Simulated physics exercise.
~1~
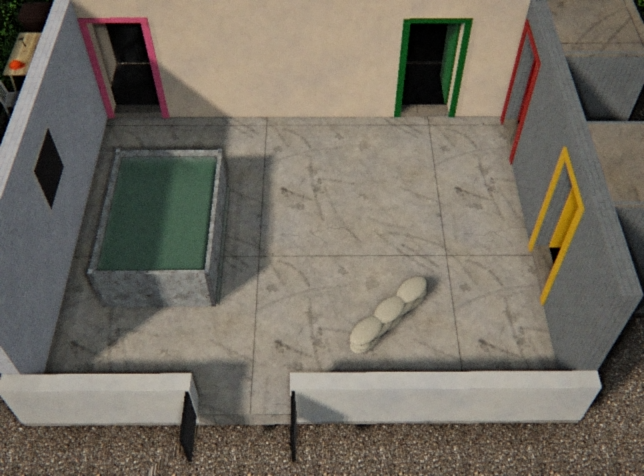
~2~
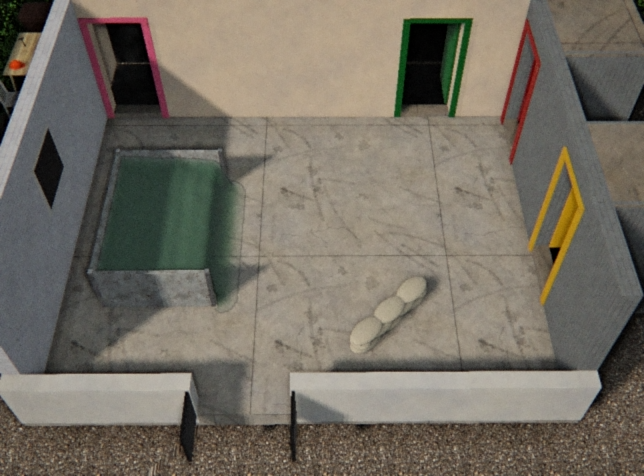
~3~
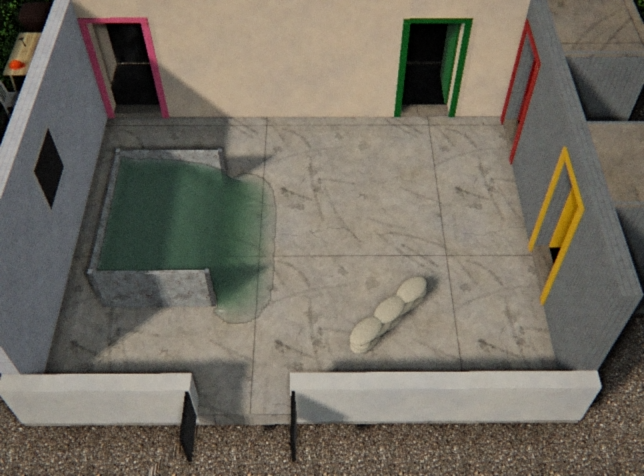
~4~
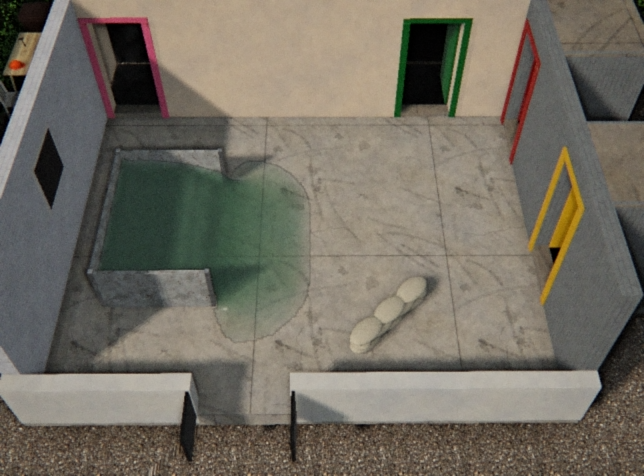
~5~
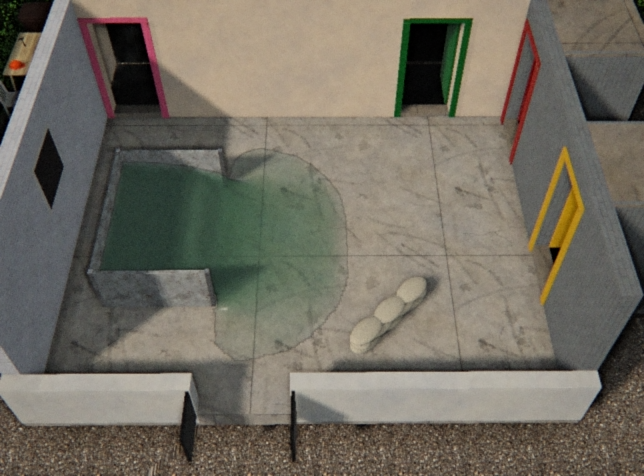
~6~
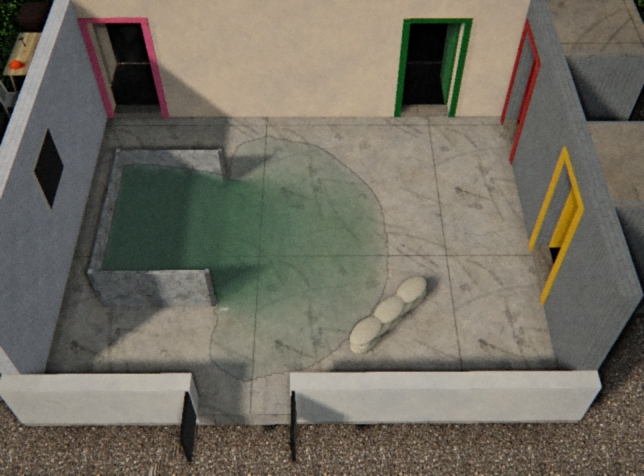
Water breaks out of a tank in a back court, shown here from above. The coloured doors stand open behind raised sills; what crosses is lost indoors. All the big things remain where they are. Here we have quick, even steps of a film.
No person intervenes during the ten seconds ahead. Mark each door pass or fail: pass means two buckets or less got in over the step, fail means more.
Green door - fail, pink door - pass, red door - fail, yellow door - fail.
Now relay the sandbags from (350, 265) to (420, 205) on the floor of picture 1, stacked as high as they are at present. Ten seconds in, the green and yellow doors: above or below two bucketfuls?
Green exceeds the limit, and yellow falls short.
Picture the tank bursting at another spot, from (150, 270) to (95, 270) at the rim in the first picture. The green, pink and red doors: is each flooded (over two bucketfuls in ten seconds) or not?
Here's how it goes: The green door never reaches it, while the pink door gets beyond the mark and the red door never reaches it.
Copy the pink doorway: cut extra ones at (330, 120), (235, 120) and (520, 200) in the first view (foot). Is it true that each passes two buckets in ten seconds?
In turn: Is under, is under, lets more in.
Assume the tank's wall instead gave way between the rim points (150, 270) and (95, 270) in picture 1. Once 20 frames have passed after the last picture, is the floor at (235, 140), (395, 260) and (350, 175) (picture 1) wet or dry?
Sequence: Spared / wetted / spared.
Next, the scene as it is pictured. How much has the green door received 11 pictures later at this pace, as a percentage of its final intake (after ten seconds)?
Estimate: Some 0 per cent.
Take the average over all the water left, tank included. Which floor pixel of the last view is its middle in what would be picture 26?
Centre point: Around (385, 232).
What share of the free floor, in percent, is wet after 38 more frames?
My estimate is near 75 per cent.
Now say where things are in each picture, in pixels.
The water tank at (161, 211) is whole and still, in the first frame.
Water pours out at (216, 230) and has run to (231, 183), in the second frame.
The front is at (247, 317), out from the gap at (217, 233), in the third frame.
The front is at (266, 331), out from the gap at (217, 234), in the fourth frame.
The front is at (298, 337), out from the gap at (217, 235), in the fifth frame.
The front is at (377, 293), out from the gap at (217, 235), in the sixth frame.
A moment on, water covers 50 % of the floor; the green door not reached, the pink door not reached, the red door not reached, the yellow door wet at the sill, nothing in.
Next, water covers 60 % of the floor; the green door wet at the sill, nothing in, the pink door not reached, the red door wet at the sill, nothing in, the yellow door over two buckets in.
Then, water covers 65 % of the floor; the green door under two buckets in, the pink door not reached, the red door far over two buckets in, the yellow door far over two buckets in.
Later, water covers 75 % of the floor; the green door far over two buckets in, the pink door not reached, the red door far over two buckets in, the yellow door far over two buckets in.
In the end, water covers 95 % of the floor; the green door far over two buckets in, the pink door wet at the sill, nothing in, the red door far over two buckets in, the yellow door far over two buckets in.
